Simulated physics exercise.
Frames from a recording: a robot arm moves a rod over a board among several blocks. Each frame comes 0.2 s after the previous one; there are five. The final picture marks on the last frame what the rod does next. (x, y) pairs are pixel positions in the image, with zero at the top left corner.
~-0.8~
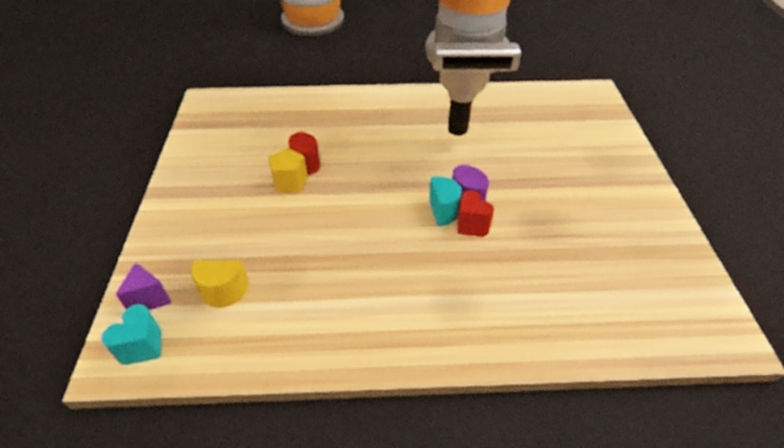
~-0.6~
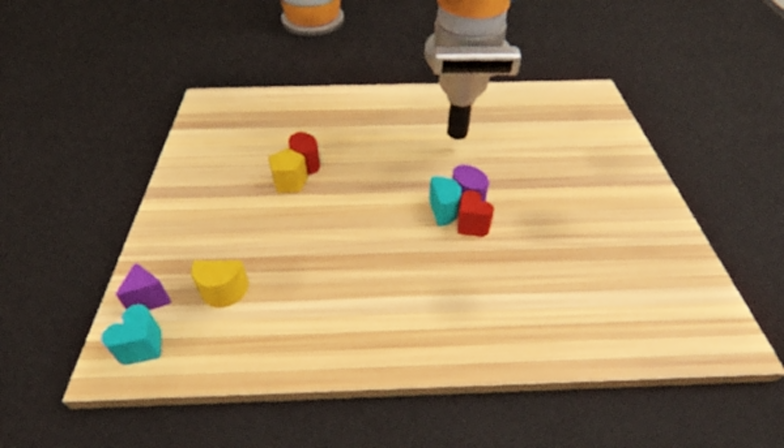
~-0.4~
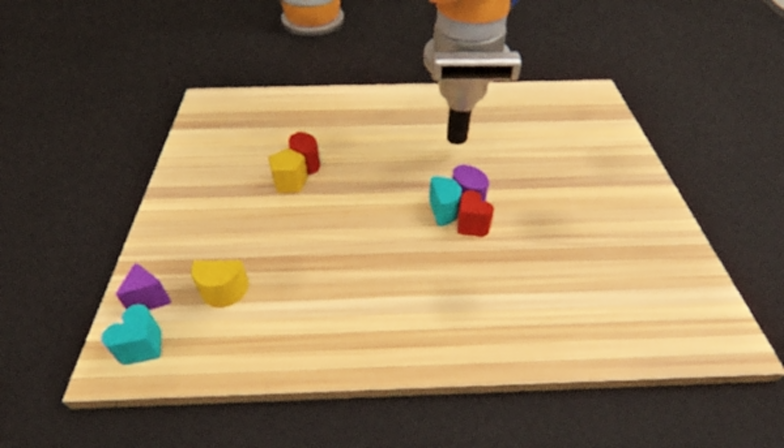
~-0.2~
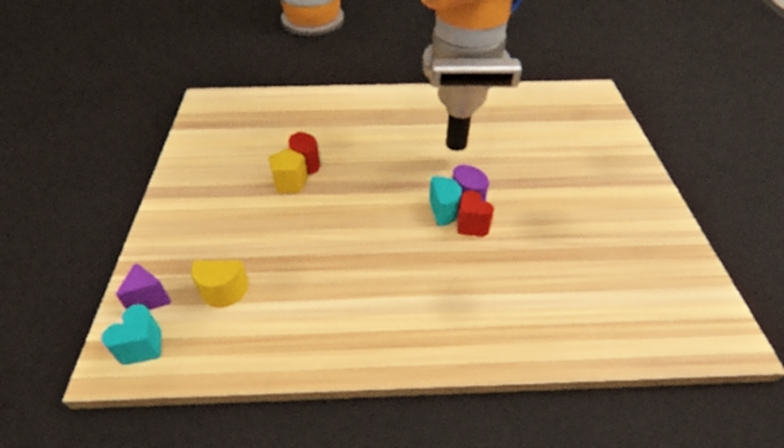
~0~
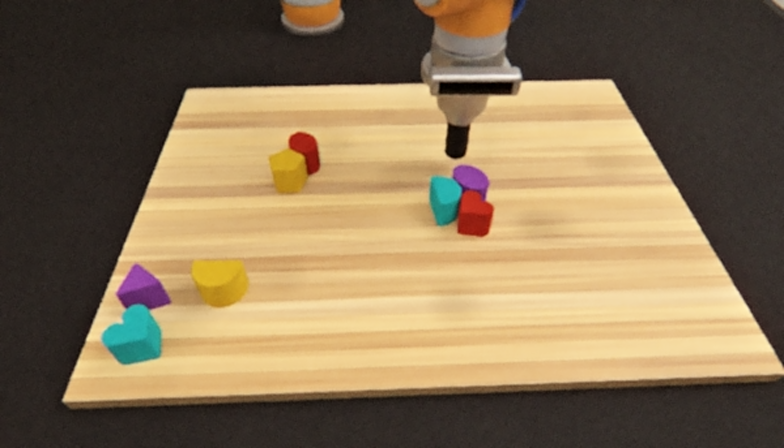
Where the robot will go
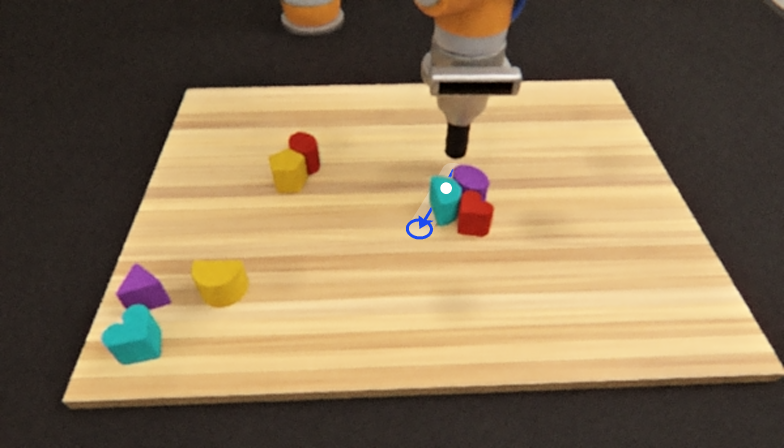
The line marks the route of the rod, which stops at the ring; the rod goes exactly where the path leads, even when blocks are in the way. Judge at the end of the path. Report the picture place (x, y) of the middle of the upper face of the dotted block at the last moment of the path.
Answer: (443, 223).
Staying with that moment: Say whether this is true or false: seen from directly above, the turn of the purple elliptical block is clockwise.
False - the claim does not hold.
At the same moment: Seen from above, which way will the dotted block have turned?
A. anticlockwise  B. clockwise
Answer: A.
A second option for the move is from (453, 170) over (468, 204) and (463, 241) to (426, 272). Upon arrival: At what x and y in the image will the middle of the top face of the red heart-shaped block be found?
It comes to (495, 242).
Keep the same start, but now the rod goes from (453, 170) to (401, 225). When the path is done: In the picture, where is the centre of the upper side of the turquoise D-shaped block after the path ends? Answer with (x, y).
My estimate: (440, 203).
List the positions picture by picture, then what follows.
The first picture shows rod tip (458, 130); block tops, turquoise D-shaped block (446, 188); purple elliptical block (471, 176); red heart-shaped block (475, 203).
The second picture shows rod (457, 134); blocks unchanged.
The third picture shows rod (457, 139); blocks unchanged.
The fourth picture shows rod (456, 145); blocks unchanged.
The fifth picture shows rod (455, 153); turquoise D-shaped block (446, 188); purple elliptical block (471, 176); red heart-shaped block (475, 203).
Path on the board, from (453, 170) to (419, 229); the dot is on the turquoise D-shaped block.
On the path given first. One third of the way, rod (445, 172); turquoise D-shaped block (445, 190); purple elliptical block (473, 180), turned 20° anticlockwise; red heart-shaped block (477, 205).
Two thirds of the way, rod (433, 192); turquoise D-shaped block (443, 208), turned 20° anticlockwise; purple elliptical block (473, 181), turned 25° anticlockwise; red heart-shaped block (478, 206), turned 15° clockwise.
At the end, rod (420, 212); turquoise D-shaped block (443, 223), turned 70° anticlockwise; purple elliptical block (473, 181), turned 25° anticlockwise; red heart-shaped block (478, 206), turned 15° clockwise.
